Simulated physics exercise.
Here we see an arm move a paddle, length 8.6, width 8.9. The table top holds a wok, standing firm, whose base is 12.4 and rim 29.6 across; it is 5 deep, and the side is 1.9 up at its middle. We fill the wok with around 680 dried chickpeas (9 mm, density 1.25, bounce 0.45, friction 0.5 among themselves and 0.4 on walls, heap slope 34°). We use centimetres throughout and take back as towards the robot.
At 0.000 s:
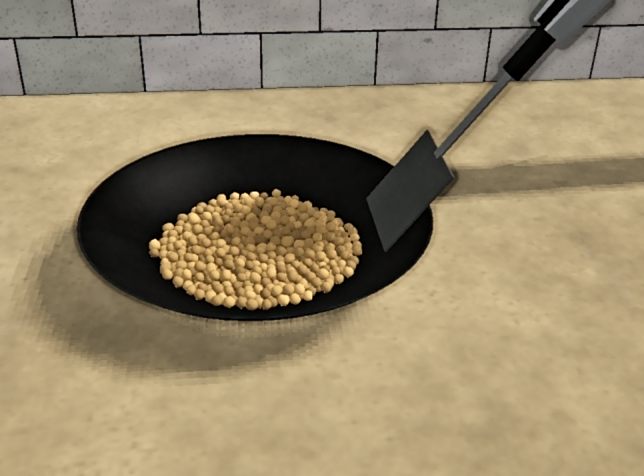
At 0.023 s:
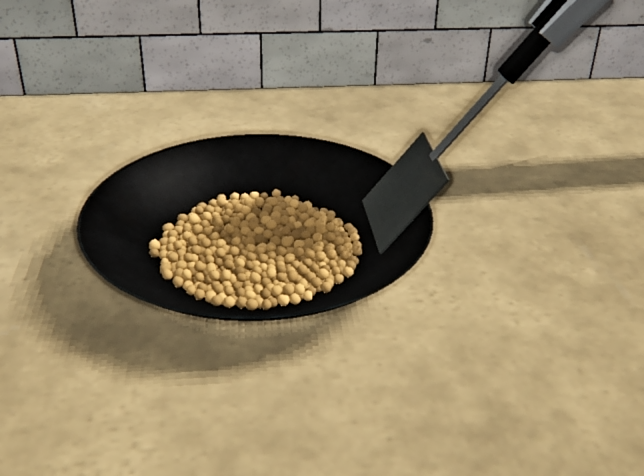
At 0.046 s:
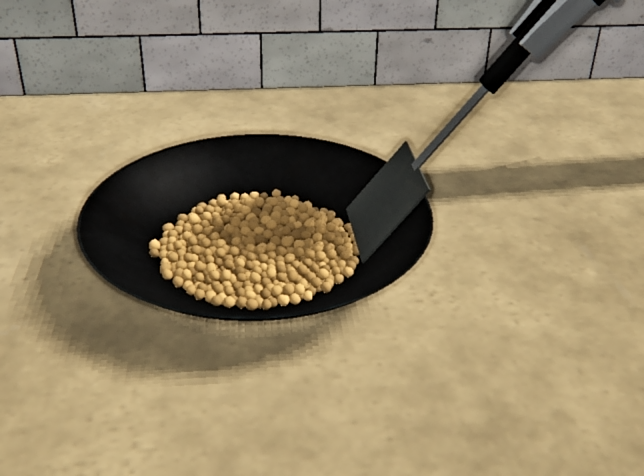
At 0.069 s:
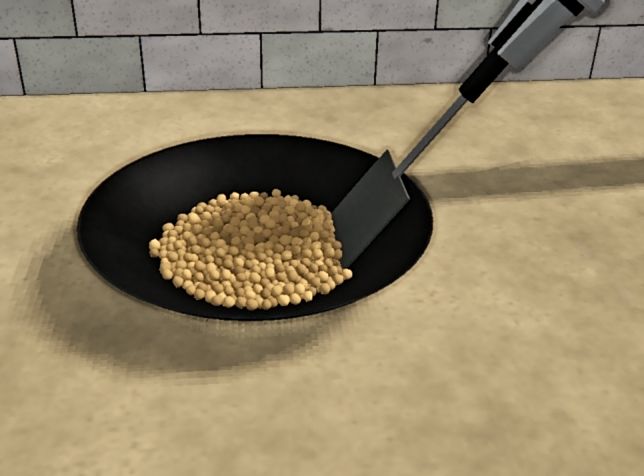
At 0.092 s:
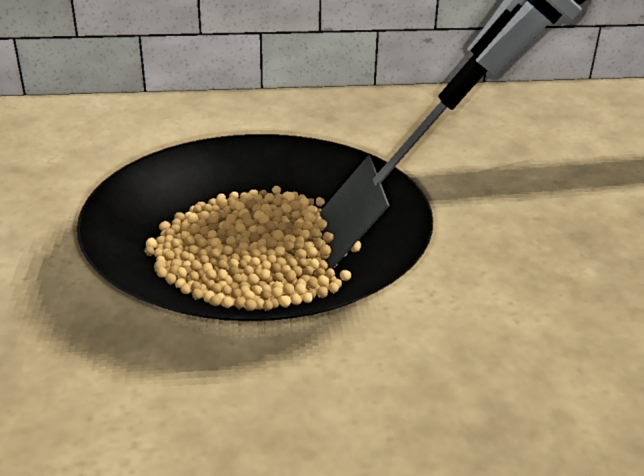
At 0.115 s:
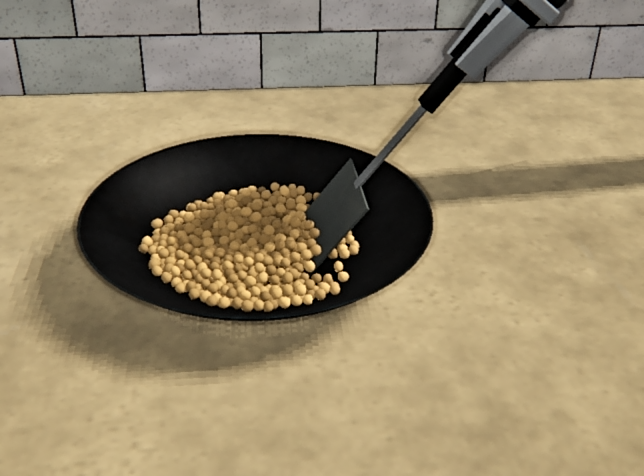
In a black wok on a table, a robotic arm pushes a paddle leftward into chickpeas.
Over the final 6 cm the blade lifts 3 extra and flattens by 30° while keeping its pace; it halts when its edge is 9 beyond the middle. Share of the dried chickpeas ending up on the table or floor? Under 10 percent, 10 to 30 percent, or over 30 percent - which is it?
It is 10 to 30 percent.
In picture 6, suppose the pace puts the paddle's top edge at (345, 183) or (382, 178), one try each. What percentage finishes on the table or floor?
Close to 20 per cent in the first try and close to 5 per cent in the second.
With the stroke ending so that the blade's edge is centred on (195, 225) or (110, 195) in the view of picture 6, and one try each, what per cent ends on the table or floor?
Roughly 0 and 30 per cent.
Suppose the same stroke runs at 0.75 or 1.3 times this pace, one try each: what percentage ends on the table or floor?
Some 5 and 20 per cent.
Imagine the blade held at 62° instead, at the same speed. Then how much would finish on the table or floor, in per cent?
Somewhere around 10 per cent would end on the table or floor.
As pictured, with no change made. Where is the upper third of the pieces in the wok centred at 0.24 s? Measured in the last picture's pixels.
Around (170, 225).
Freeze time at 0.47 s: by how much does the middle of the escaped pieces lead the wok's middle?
Roughly 20 cm.
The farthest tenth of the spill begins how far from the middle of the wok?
35 centimetres, give or take.
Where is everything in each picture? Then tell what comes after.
In the first picture, paddle top edge at (440, 152), sloping 53°; upper third of the load around (260, 241), from x 155 to 355, top at y 195; 675 in the wok.
In the second picture, paddle top edge at (435, 155), sloping 53°; upper third of the load around (260, 241), from x 155 to 355, top at y 195.
In the third picture, paddle top edge at (418, 164), sloping 53°; upper third of the load around (260, 241), from x 155 to 355, top at y 195.
In the fourth picture, paddle top edge at (398, 173), sloping 53°; upper third of the load around (262, 242), from x 155 to 355, top at y 195.
In the fifth picture, paddle top edge at (379, 179), sloping 53°; upper third of the load around (261, 239), from x 150 to 355, top at y 190.
In the sixth picture, paddle top edge at (359, 182), sloping 53°; upper third of the load around (252, 236), from x 145 to 355, top at y 185; 675 in the wok.
After 0.18 s, sloping 53°, highest piece 5 above the table; 675 in the wok.
After 0.24 s, sloping 41°, highest piece 5 above the table; 675 in the wok.
After 0.47 s, sloping 23°, highest piece 6 above the table; 581 in the wok, 88 on the table or floor, 6 on the blade or in flight.
After 1.52 s, sloping 23°, highest piece 5 above the table; 580 in the wok, 95 on the table or floor.
At rest, 580 in the wok, 95 on the table or floor. That is 14 % on the table or floor.
